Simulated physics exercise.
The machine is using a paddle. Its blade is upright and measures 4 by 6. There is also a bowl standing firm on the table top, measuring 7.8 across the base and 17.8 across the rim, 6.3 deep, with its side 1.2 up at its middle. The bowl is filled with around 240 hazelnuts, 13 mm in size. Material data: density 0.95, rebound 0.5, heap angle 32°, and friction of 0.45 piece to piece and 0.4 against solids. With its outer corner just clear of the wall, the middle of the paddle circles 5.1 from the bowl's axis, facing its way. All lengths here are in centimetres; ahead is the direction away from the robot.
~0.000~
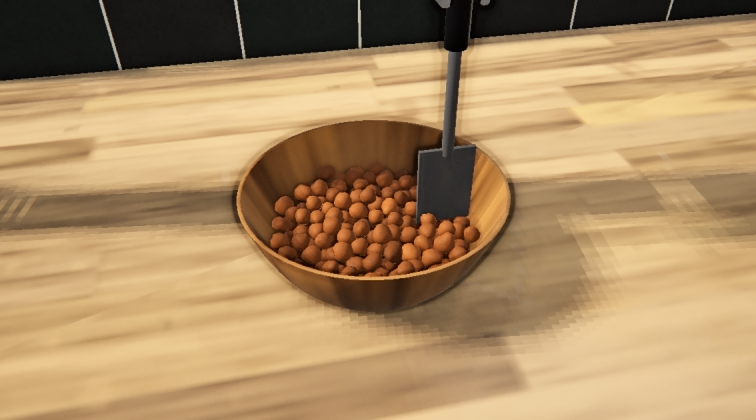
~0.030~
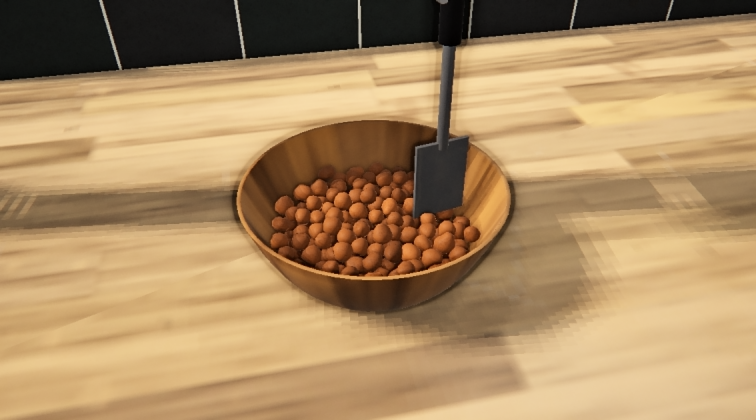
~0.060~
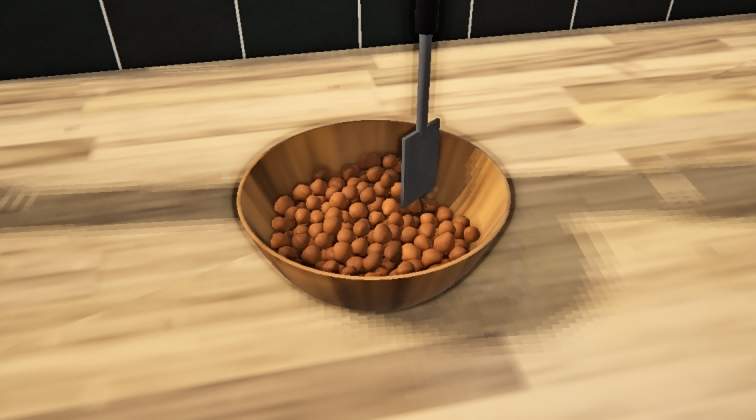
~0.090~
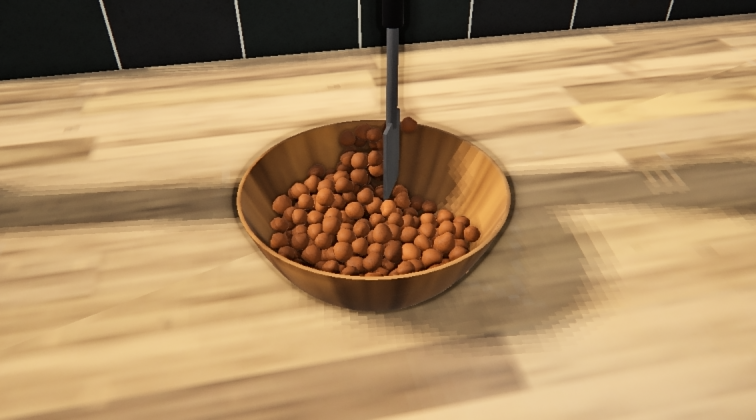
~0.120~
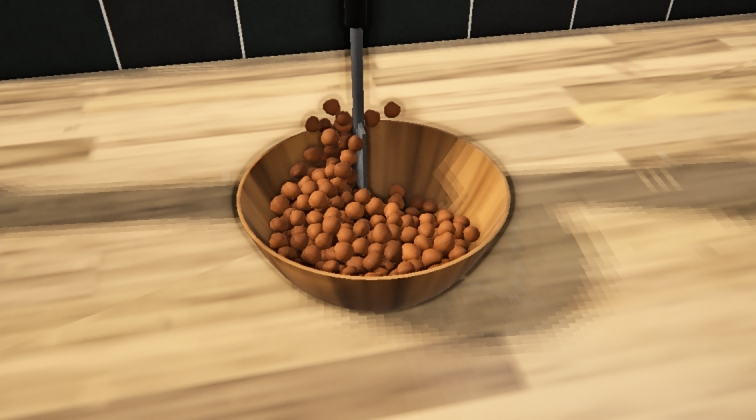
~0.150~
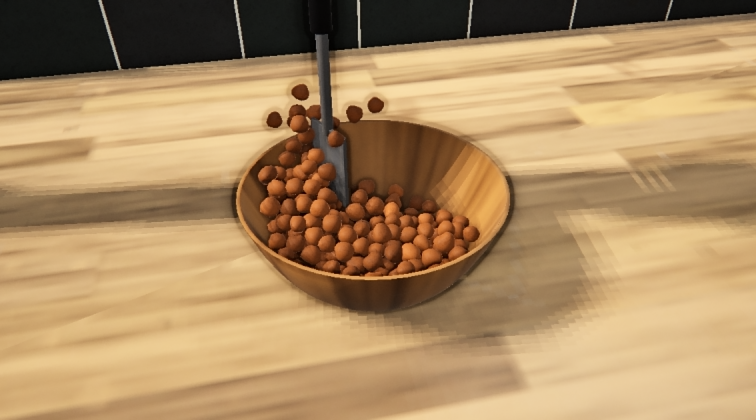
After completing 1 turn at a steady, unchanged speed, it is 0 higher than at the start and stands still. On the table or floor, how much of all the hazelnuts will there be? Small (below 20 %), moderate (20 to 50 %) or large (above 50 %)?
Moderate.
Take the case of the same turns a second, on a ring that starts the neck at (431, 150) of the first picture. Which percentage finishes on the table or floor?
About 30 per cent.
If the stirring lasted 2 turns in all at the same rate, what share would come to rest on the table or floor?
45 %.
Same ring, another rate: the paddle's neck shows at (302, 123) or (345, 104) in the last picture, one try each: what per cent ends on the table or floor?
Well, about 35 percent the first time and about 20 percent the second.
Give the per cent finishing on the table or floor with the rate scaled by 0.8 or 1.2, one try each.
Estimates in order: Near 20 % and near 30 %.
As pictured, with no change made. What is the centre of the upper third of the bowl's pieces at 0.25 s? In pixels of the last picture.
Roughly pixel (333, 254).
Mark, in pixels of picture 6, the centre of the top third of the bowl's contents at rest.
Looks like roughly (388, 183) to me.
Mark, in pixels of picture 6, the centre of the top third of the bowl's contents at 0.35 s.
Near (455, 223).
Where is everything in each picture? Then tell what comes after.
The paddle neck at (449, 129), 0° round; upper third of the load around (368, 219), from x 280 to 470, top at y 170; 245 in the bowl, in the first frame.
The paddle neck at (444, 122), 10° round; upper third of the load around (373, 217), from x 280 to 470, top at y 170, in the second frame.
The paddle neck at (423, 109), 36° round; upper third of the load around (369, 213), from x 280 to 470, top at y 150, in the third frame.
The paddle neck at (392, 102), 63° round; upper third of the load around (351, 205), from x 280 to 470, top at y 125, in the fourth frame.
The paddle neck at (358, 102), 90° round; upper third of the load around (338, 205), from x 280 to 470, top at y 105, in the fifth frame.
The paddle neck at (327, 109), 117° round; upper third of the load around (316, 202), from x 265 to 470, top at y 90; 241 in the bowl, 4 in flight or on the tool, in the sixth frame.
After 0.25 s, 207° round, highest piece 10 above the table; 226 in the bowl, 4 on the table or floor, 15 in flight or on the tool.
After 0.35 s, 297° round, highest piece 11 above the table; 200 in the bowl, 18 on the table or floor, 27 in flight or on the tool.
After 0.60 s, 0° round, highest piece 6 above the table; 176 in the bowl, 67 on the table or floor, 2 in flight or on the tool.
After 1.30 s, 0° round, highest piece 5 above the table; 176 in the bowl, 69 on the table or floor.
In the end, 176 in the bowl, 69 on the table or floor. That is 28 % on the table or floor.
